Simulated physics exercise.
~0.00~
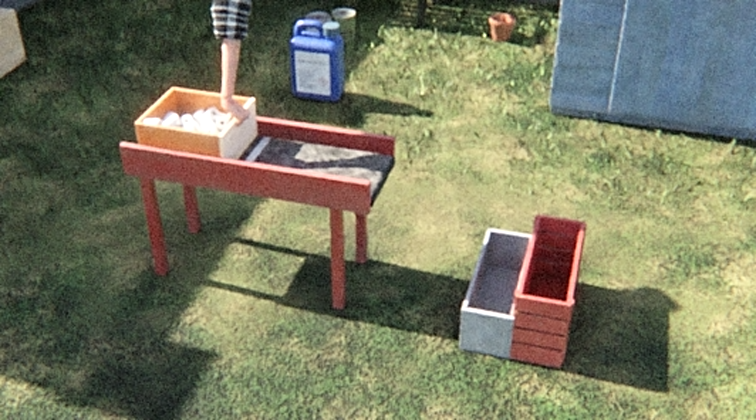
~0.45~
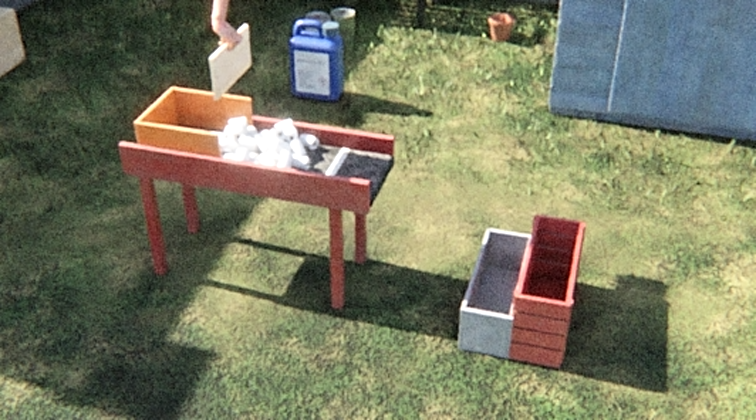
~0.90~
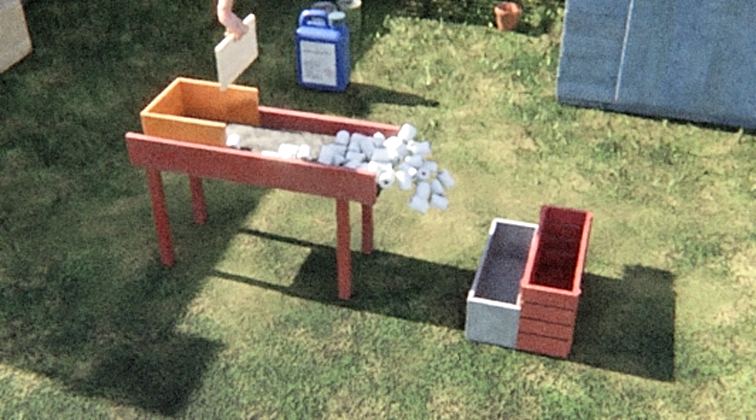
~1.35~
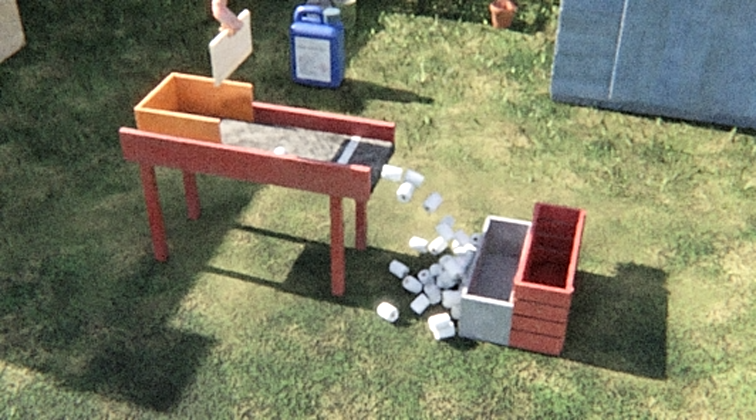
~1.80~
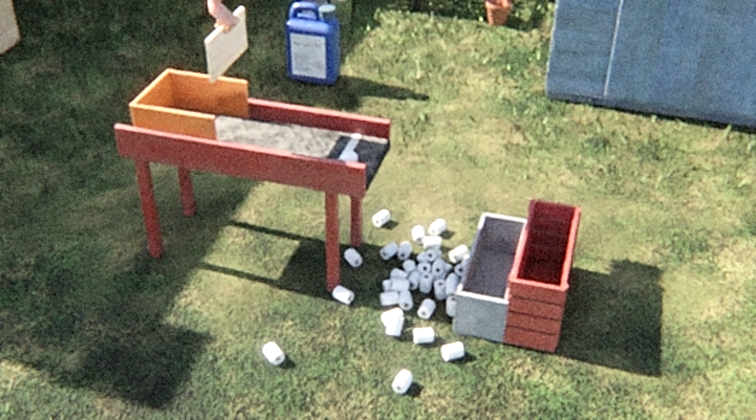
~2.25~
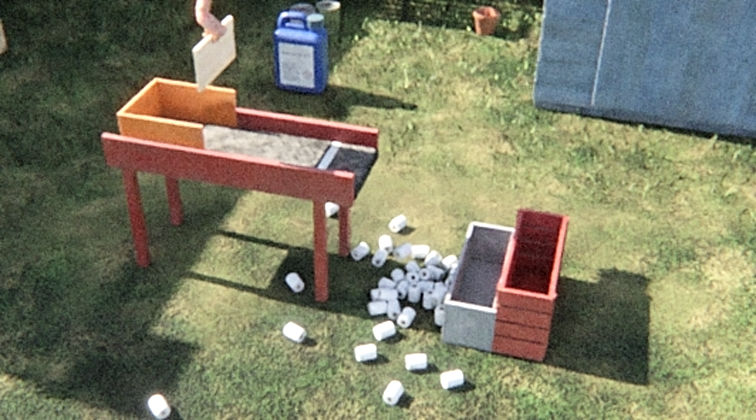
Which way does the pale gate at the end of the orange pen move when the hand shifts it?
The gate moves up, lifted by the hand clear of the orange pen.
